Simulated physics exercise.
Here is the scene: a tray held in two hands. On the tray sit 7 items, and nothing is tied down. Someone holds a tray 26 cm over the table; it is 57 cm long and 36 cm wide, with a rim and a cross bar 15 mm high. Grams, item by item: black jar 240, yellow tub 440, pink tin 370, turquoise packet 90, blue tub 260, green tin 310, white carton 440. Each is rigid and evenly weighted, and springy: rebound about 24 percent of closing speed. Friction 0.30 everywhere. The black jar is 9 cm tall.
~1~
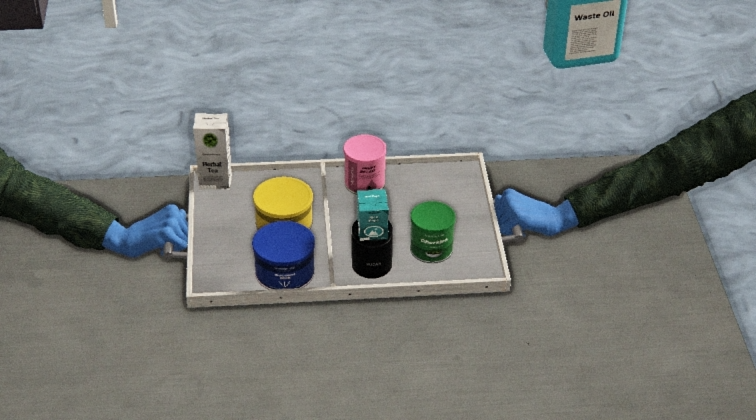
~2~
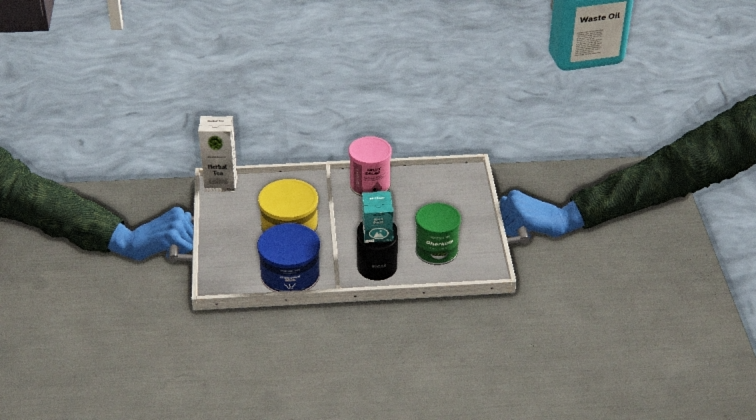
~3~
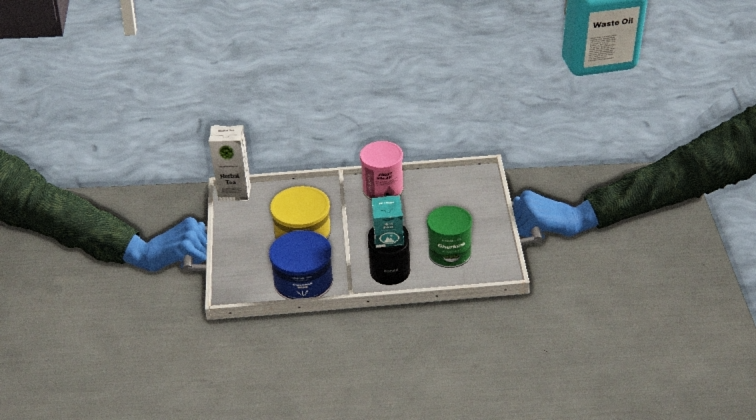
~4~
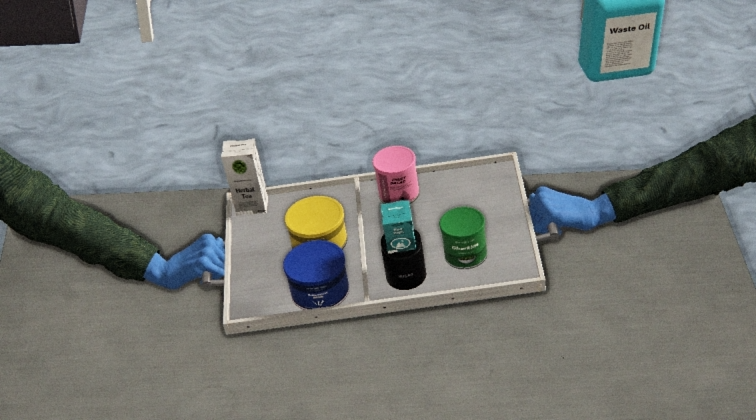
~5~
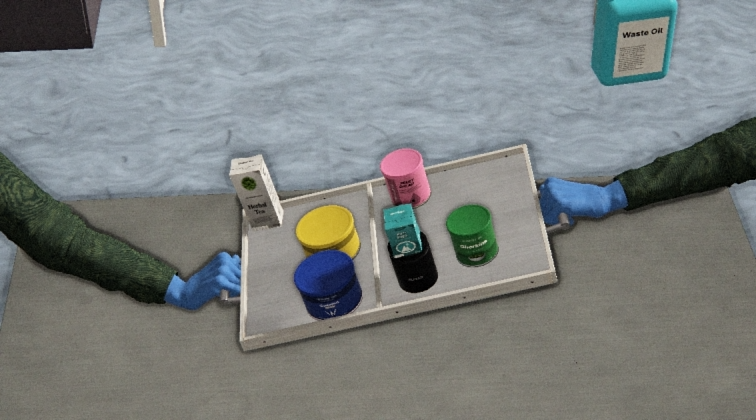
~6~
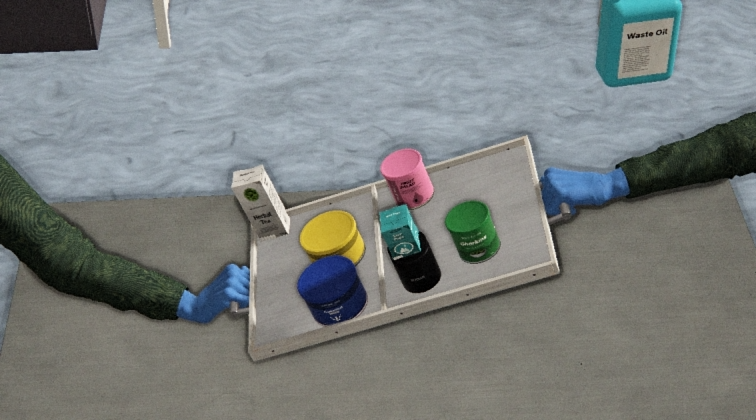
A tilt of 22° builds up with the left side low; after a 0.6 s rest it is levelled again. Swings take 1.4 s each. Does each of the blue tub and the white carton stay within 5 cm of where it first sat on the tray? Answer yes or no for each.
Blue tub: No, white carton: Yes.
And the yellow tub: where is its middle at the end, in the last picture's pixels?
Its centre ends close to (274, 231) in the last view.
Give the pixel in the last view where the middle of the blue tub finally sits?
It comes to a stop close to (274, 279).
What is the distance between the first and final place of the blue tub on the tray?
Roughly 11 centimetres.
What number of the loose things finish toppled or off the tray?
It comes to 1.
Then, 0.30 s past the last view, tilt 22°, left edge down; blue tub shifted 3 cm near (318, 300); turquoise packet shifted 4 cm; green tin shifted 3 cm.
Then, 0.40 s past the last view, tilt 22°, left edge down; blue tub shifted 6 cm near (306, 305); turquoise packet tipped 6° against what carries it; green tin shifted 6 cm.
Then, 0.50 s past the last view, tilt 22°, left edge down; blue tub shifted 9 cm near (288, 311); turquoise packet tipped 43° against what carries it; yellow tub shifted 9 cm.
Then, 1.40 s past the last view, tilt 18°, left edge down; blue tub shifted 11 cm near (276, 308); turquoise packet on its side; yellow tub shifted 12 cm.
Finally, on their side or leaning hard on the tray, turquoise packet; not toppled but over 5 cm from the start, yellow tub, blue tub and green tin; the other 3 still in place (within 5 cm). Final places as that camera would see them, blue tub near (274, 279), white carton near (260, 171).
